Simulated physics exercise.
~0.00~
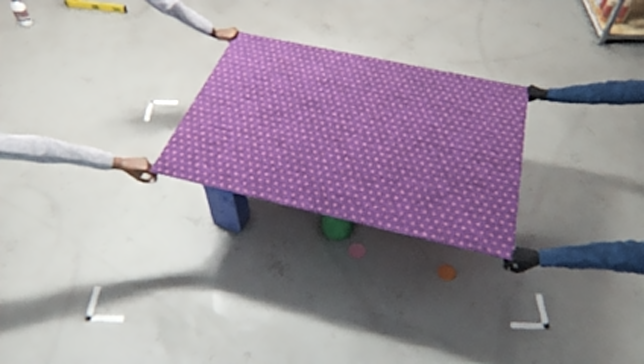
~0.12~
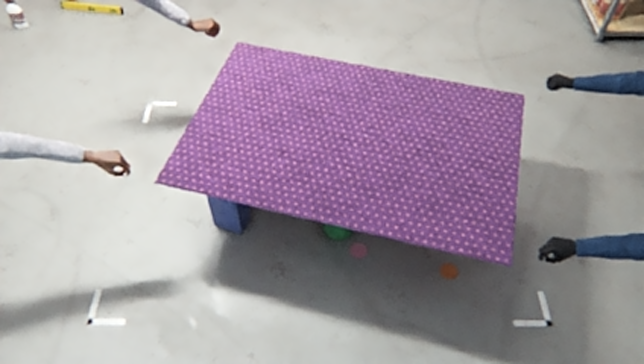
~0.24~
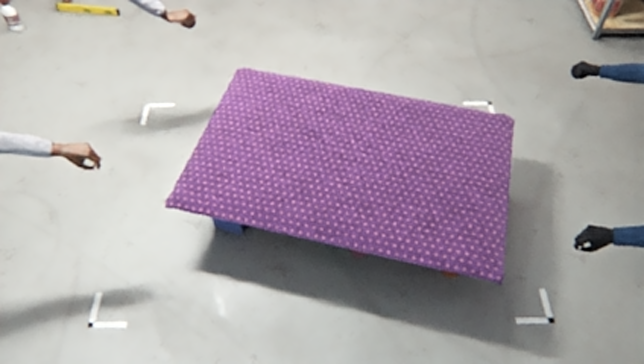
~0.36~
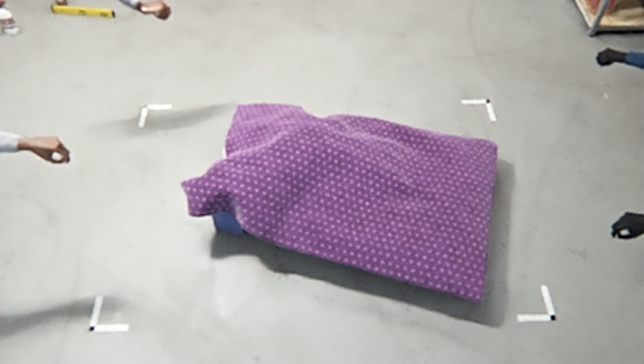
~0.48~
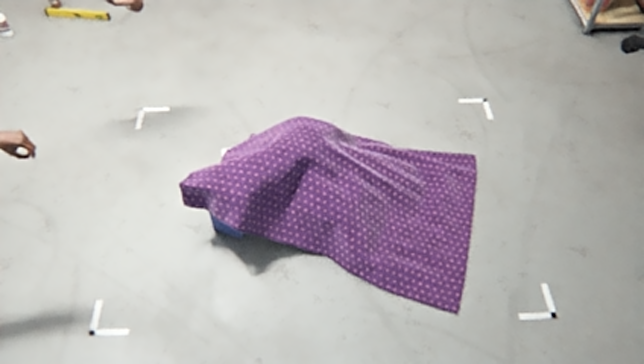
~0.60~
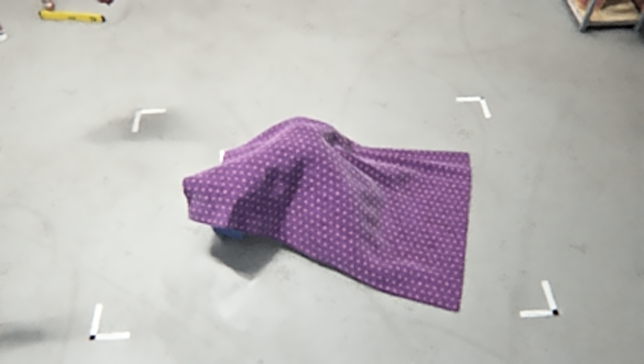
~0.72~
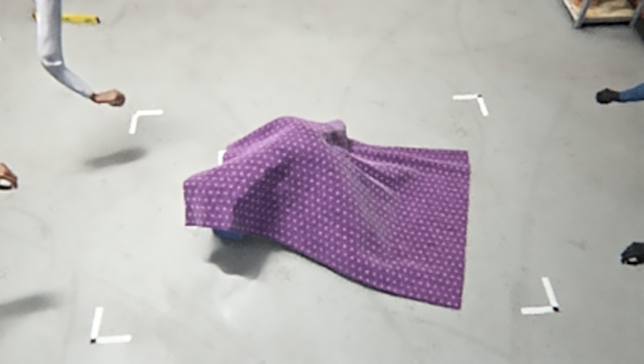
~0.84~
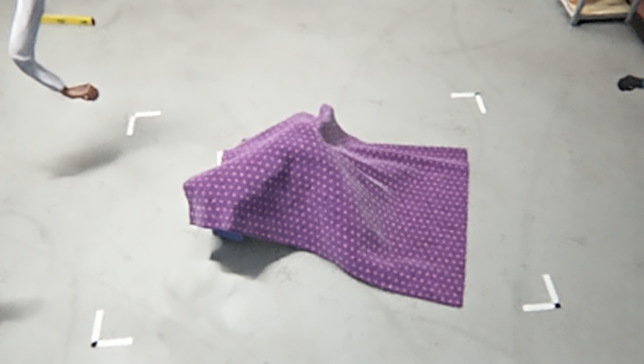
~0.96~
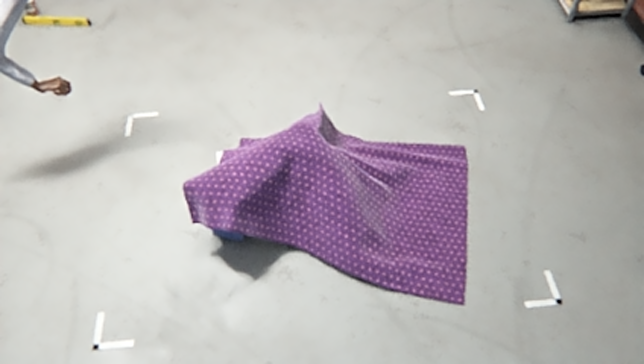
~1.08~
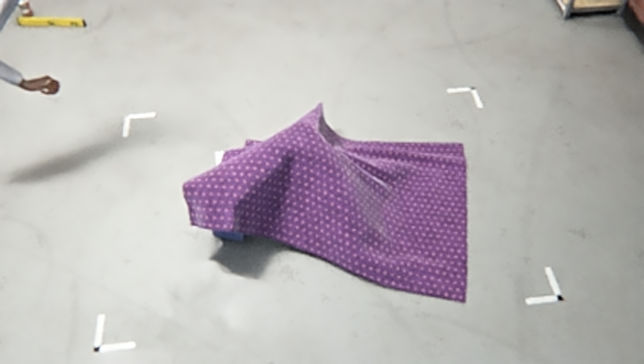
A purple patterned cloth, held flat by four hands above a blue block and a few small colourful items on a grey floor, drops when released, crumples over them and settles, draped in a peaked heap on the left and spread lower towards the right.
